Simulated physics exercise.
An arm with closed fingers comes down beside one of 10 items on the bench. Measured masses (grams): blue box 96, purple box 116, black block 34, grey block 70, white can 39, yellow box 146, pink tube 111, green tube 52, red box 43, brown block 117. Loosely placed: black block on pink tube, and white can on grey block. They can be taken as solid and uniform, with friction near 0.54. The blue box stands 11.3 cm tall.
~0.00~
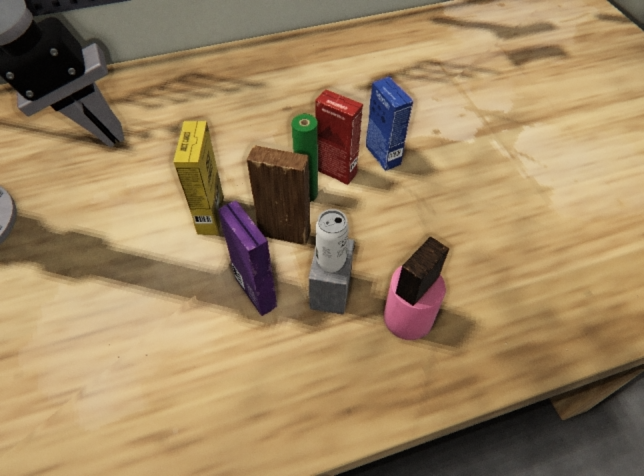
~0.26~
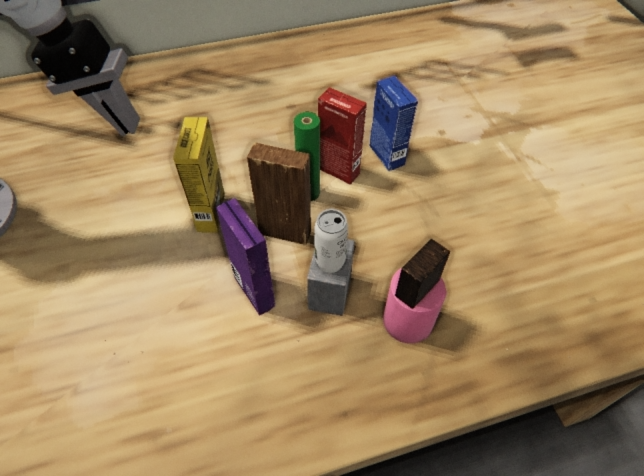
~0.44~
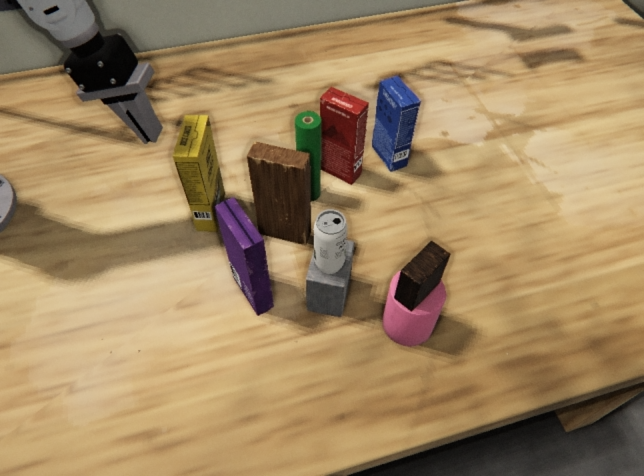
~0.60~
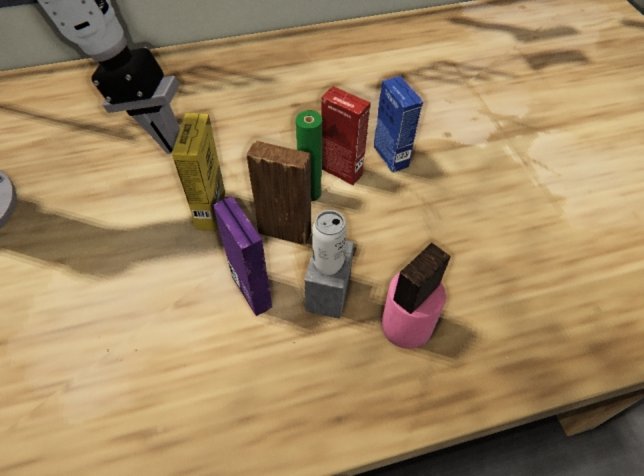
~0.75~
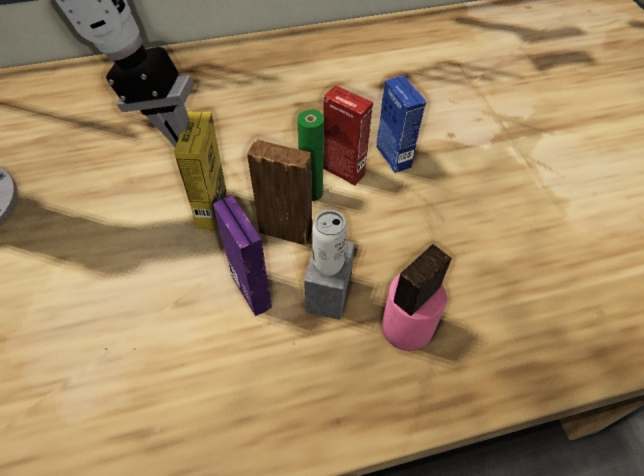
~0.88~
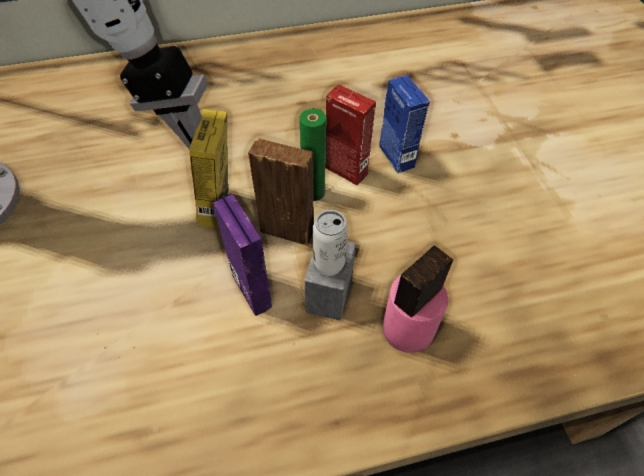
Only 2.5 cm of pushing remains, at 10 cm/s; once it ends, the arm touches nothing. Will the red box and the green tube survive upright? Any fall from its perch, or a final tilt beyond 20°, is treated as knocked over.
Red box: Not toppled; green tube: Not toppled.
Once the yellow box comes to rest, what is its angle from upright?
About 20°.
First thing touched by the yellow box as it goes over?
It is the brown block.
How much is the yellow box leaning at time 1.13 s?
At that moment it is near 25° away from upright.
After 1.13 s, brown block and yellow box touch at 1.12 s; leaning yellow box 23°.
After 1.43 s, leaning yellow box 23°.
After 1.88 s, leaning yellow box 23°.
At rest, past 20° or fallen, yellow box. Standing, purple box, brown block, grey block, green tube, red box, pink tube, blue box, white can and black block.
